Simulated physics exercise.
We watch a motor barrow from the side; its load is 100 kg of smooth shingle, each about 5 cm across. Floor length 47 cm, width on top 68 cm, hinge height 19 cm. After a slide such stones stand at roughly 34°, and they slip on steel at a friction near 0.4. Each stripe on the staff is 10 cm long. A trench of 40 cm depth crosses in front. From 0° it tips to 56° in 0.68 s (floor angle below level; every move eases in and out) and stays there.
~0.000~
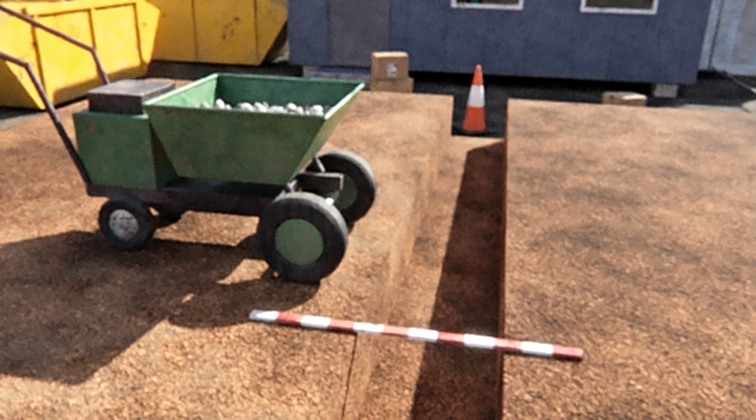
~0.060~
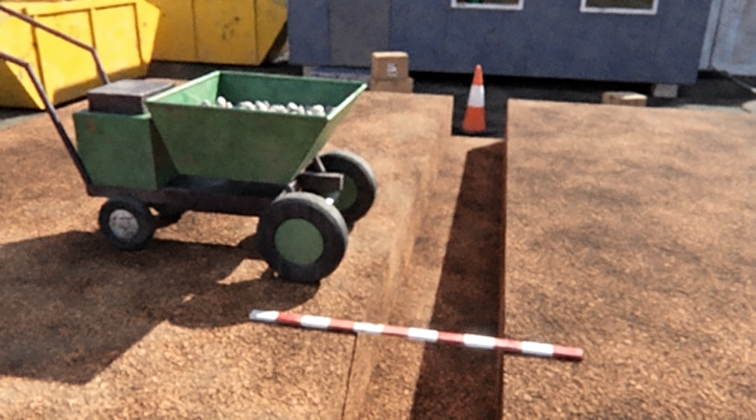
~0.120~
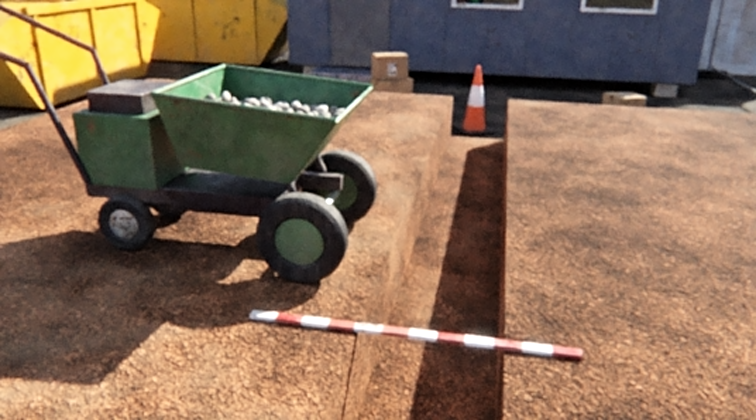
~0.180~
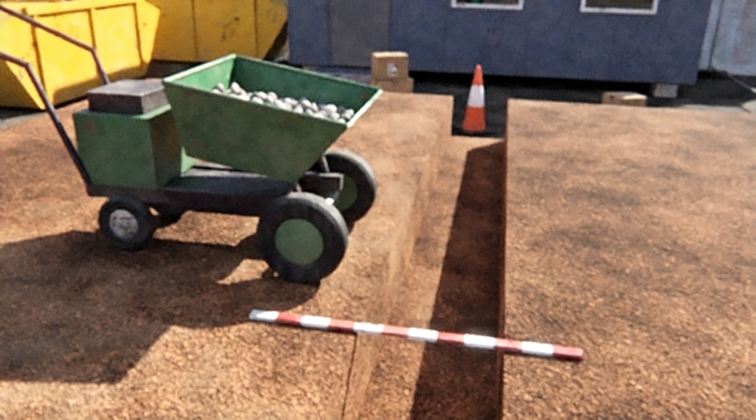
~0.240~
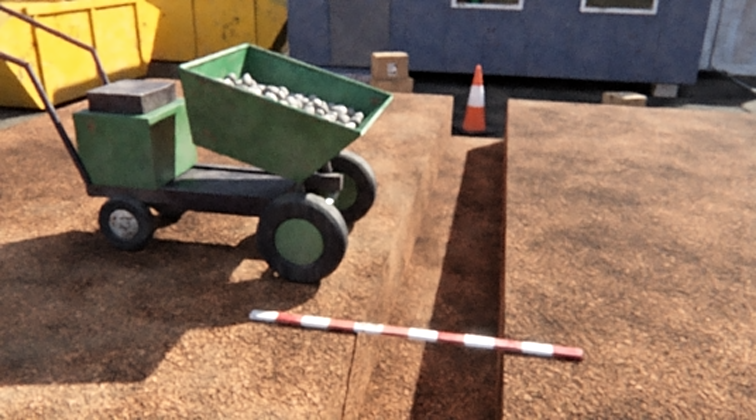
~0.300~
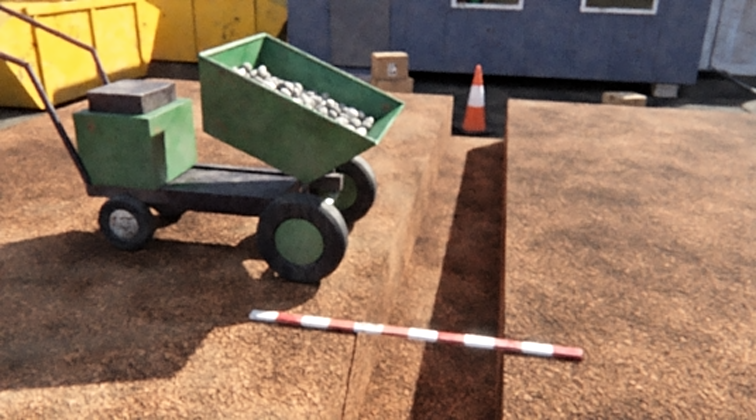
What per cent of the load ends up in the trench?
Roughly 35 per cent ends in the trench.
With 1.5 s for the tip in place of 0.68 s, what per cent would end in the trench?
Then about 45 per cent.
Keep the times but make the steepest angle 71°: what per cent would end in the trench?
In that case some 70 per cent.
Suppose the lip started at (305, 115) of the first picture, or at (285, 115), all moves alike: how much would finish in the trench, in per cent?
About 40 and 50 per cent.
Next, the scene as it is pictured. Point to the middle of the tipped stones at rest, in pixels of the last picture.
Near (478, 337).
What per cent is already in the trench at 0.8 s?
Some 5 per cent.
After 0.5 s the floor is at 47°; 100 % in the skip; the foremost stones are at (393, 167).
After 0.8 s the floor is at 56°; 97 % in the skip, 3 % in the trench; the foremost stones are at (460, 191).
After 1.1 s the floor is at 56°; 65 % in the skip, 25 % in the trench, 10 % past the trench; the foremost stones are at (576, 283).
After 3.1 s the floor is at 56°; 55 % in the skip, 35 % in the trench, 11 % past the trench; the foremost stones are at (716, 280).
